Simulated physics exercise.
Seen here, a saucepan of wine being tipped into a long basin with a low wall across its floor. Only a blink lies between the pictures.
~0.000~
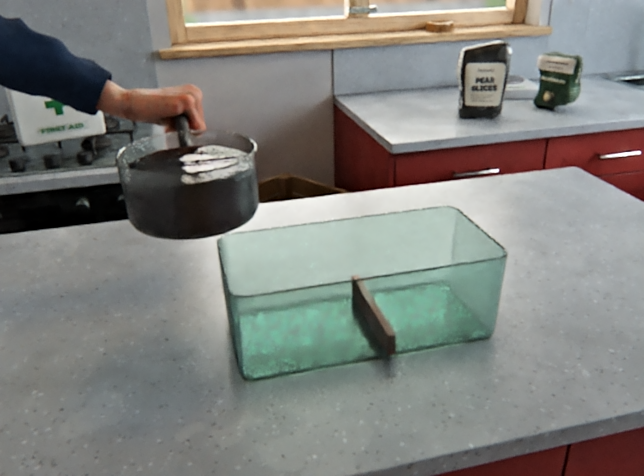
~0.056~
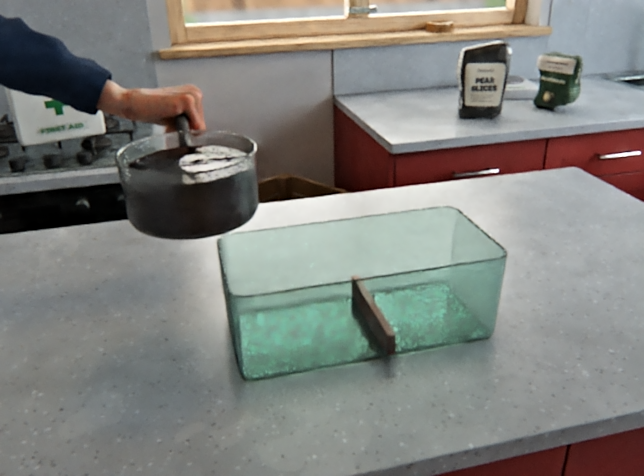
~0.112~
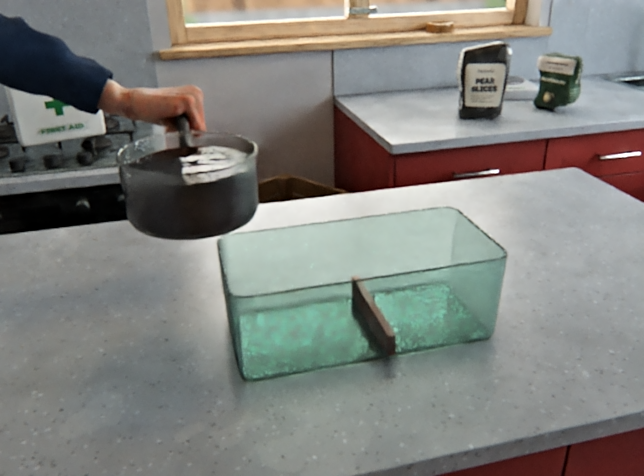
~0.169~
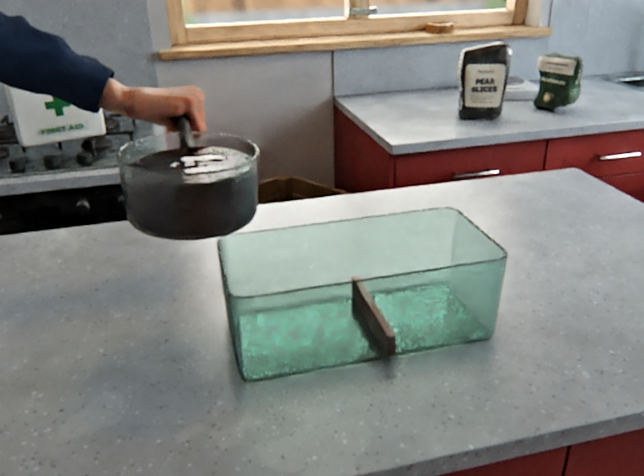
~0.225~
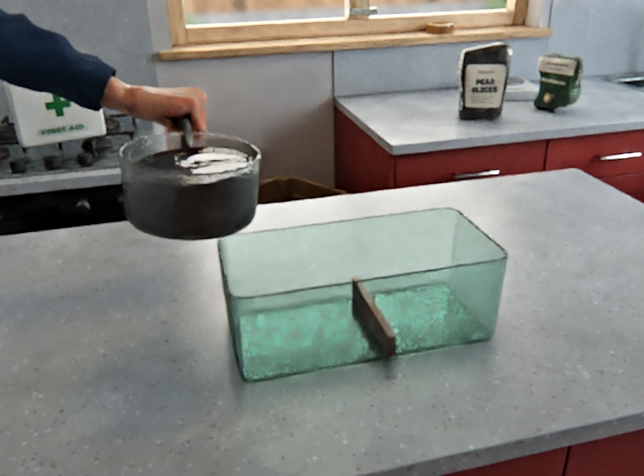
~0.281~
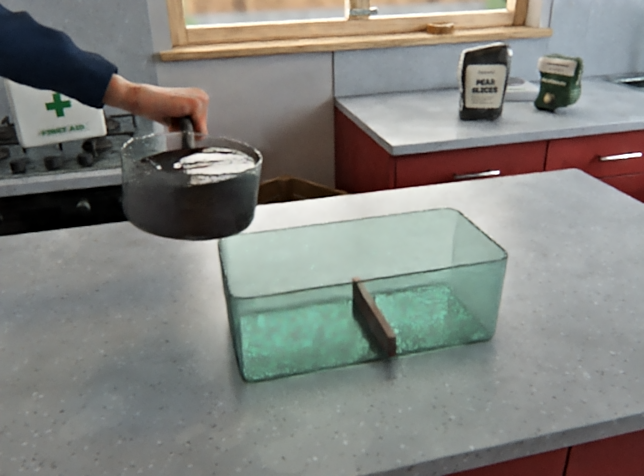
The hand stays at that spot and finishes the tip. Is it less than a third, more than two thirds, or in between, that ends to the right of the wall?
In the end less than a third is right of the wall.
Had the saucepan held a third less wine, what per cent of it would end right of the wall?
Roughly 5 in a hundred.
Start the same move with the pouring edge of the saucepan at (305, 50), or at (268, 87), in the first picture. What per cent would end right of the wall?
In turn 55 and 15 in a hundred.
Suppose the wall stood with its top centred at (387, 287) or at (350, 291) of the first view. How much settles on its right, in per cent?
The first gives 0 %, the second 0 %.
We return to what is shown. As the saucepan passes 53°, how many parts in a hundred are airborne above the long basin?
Some 20 per cent.
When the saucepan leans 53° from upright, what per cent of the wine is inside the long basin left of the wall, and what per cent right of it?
Left: 10 %. Right: 0 %.
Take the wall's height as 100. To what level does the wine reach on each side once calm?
Left about 90, right about 20.
A moment on, the saucepan is tipped part way and 70 per cent is still to pour, 9 is left of the wall and 0 right of it.
Next, the saucepan is tipped on its side and 20 per cent is still to pour, 65 is left of the wall and 6 right of it.
Then the saucepan is tipped on its side and 4 per cent is still to pour, 81 is left of the wall and 14 right of it.
Later the saucepan is tipped on its side and 1 per cent is still to pour, 84 is left of the wall and 14 right of it.
At rest 85 per cent lies left of the wall, 14 right of it and 0 outside.
